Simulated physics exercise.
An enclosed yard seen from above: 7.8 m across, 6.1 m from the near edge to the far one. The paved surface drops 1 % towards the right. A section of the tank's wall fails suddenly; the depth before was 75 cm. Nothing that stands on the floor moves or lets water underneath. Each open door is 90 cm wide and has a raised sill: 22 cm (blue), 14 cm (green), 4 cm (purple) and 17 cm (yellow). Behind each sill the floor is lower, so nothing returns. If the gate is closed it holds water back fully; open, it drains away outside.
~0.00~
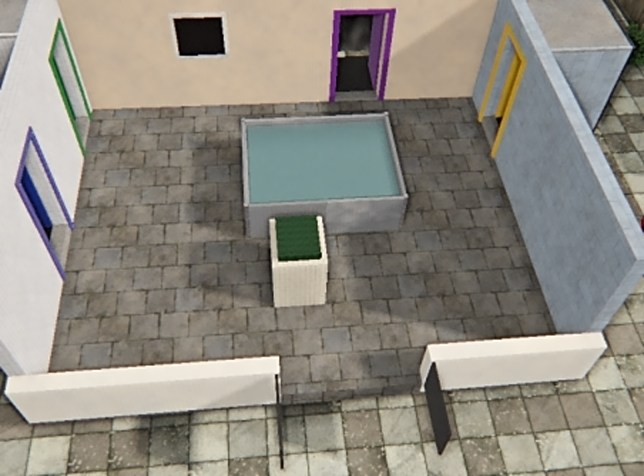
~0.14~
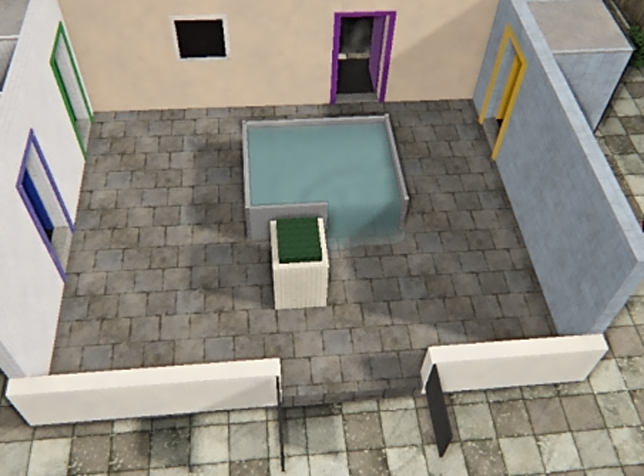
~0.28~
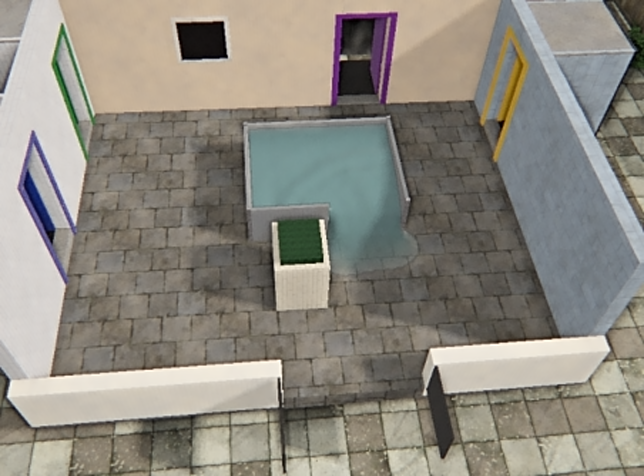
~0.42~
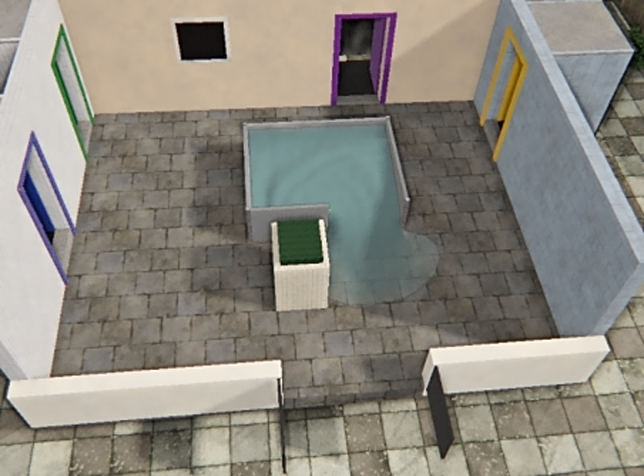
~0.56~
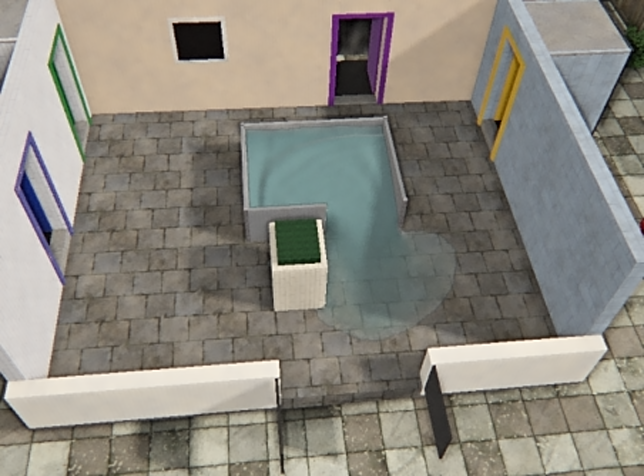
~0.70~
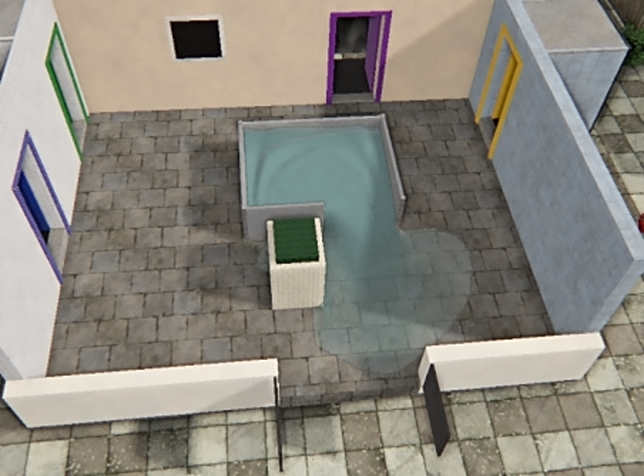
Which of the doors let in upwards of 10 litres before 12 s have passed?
Within that time: At the blue door it does not reach the limit; at the green door it does not reach the limit; at the purple door it exceeds the limit; at the yellow door it keeps below the limit.
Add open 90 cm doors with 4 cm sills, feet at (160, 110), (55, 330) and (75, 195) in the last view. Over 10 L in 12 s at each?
In turn: Below, not over, under.
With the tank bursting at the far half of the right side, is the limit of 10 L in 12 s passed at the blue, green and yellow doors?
Against that limit: Blue under, green not over, yellow over.
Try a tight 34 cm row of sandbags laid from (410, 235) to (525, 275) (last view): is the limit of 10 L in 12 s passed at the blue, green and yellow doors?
Against that limit: Blue under, green not over, yellow under.
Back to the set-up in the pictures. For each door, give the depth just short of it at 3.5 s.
In cm: Blue 0, green 0, purple 0, yellow 0.
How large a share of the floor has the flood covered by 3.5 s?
Some 30 per cent of it.
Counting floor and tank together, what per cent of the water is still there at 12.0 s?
Roughly 50 in a hundred.
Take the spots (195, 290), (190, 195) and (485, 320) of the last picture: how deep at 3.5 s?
Roughly 0, 0 and 19 cm, in turn.
After 1.4 s water covers 25 % of the floor and is deepest (42 cm) near (377, 239); blue door not reached, green door not reached, purple door not reached, yellow door not reached.
After 2.2 s water covers 25 % of the floor and is deepest (50 cm) near (554, 359); blue door not reached, green door not reached, purple door not reached, yellow door not reached.
After 3.5 s water covers 30 % of the floor and is deepest (29 cm) near (439, 369); blue door not reached, green door not reached, purple door not reached, yellow door not reached.
After 7.0 s water covers 50 % of the floor and is deepest (16 cm) near (462, 103); blue door not reached, green door not reached, purple door 7 cm at the sill, 22 L in, yellow door 4 cm at the sill, 0 L in.
After 12.0 s water covers 70 % of the floor and is deepest (10 cm) near (464, 109); blue door not reached, green door 5 cm at the sill, 0 L in, purple door 6 cm at the sill, 43 L in, yellow door 9 cm at the sill, 0 L in.
